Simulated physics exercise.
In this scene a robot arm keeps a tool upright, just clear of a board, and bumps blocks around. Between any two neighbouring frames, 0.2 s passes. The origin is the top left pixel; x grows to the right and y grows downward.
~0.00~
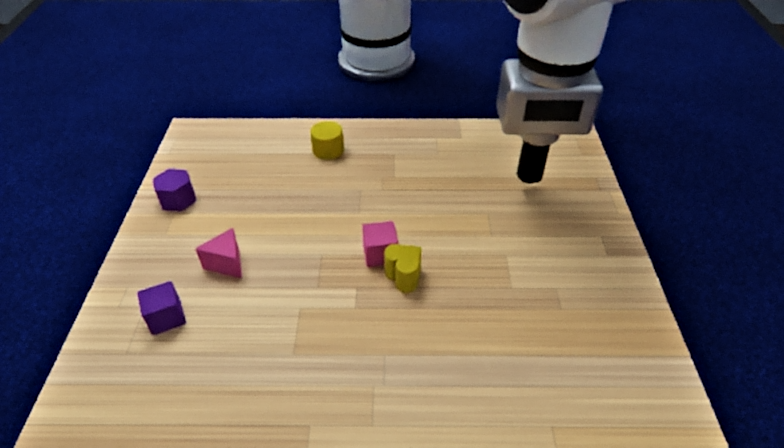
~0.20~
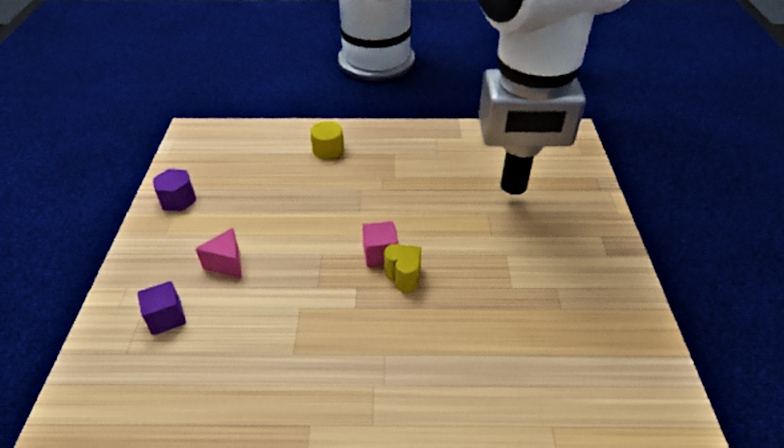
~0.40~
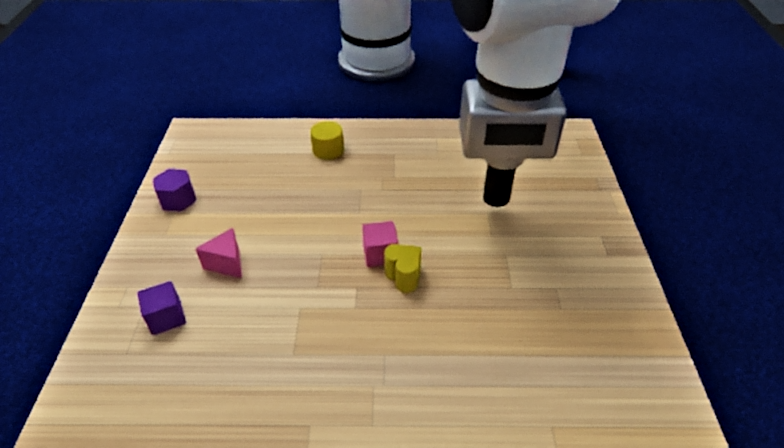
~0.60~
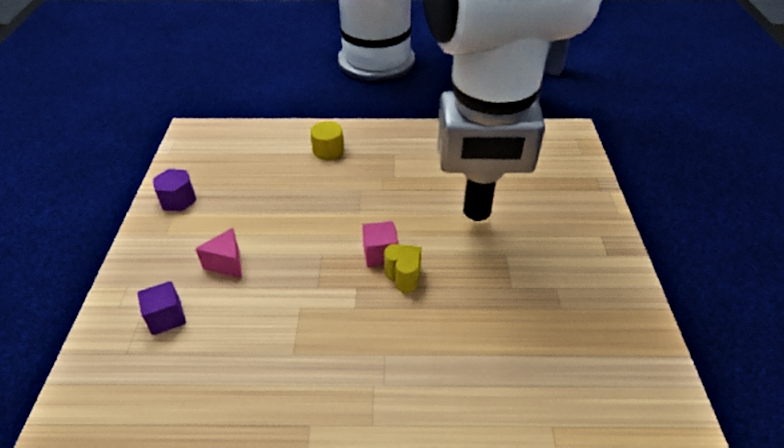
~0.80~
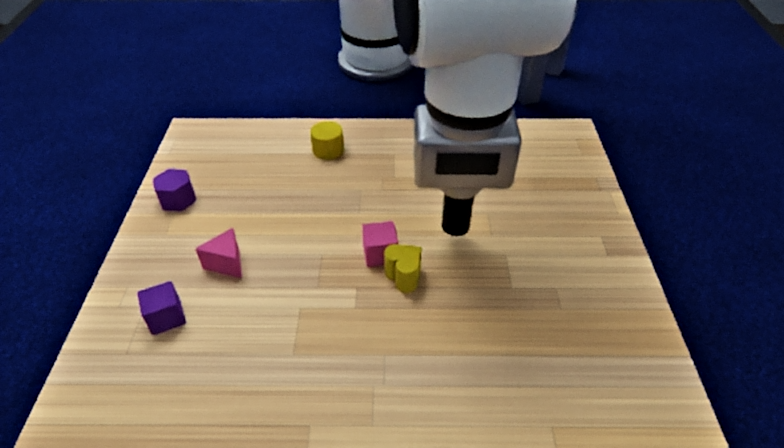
A robot arm moves left and toward the viewer above still, colourful blocks.
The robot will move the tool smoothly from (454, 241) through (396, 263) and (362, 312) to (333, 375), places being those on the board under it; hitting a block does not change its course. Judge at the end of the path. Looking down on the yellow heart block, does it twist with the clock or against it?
Viewed from overhead, the yellow heart block winds up turned anticlockwise.
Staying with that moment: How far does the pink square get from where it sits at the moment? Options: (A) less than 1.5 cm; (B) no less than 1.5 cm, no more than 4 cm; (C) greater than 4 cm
The answer is B.
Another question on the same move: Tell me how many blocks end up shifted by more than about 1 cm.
It shifts two blocks.
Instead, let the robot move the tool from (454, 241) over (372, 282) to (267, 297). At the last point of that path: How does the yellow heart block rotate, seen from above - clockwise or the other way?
The turn is anti-clockwise.
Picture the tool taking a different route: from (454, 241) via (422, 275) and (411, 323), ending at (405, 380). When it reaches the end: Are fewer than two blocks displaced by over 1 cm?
Yes, it checks out.
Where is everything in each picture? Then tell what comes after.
In the first picture, tip of the tool at (529, 176), middles of tops, pink square at (380, 233), yellow heart block at (404, 256).
In the second picture, tool at (514, 186), nothing pushed.
In the third picture, tool at (496, 198), nothing pushed.
In the fourth picture, tool at (477, 212), nothing pushed.
In the fifth picture, tool at (456, 227), pink square at (380, 233), yellow heart block at (404, 256).
What follows on the original path. One third of the way, tool at (395, 249); pink square at (366, 235), turned 30° clockwise; yellow heart block at (395, 267), turned 25° anticlockwise.
Two thirds of the way, tool at (360, 298); pink square at (362, 236), turned 45° clockwise; yellow heart block at (391, 299), turned 80° anticlockwise.
At the end, tool at (331, 361); pink square at (362, 236), turned 45° clockwise; yellow heart block at (392, 300), turned 80° anticlockwise.
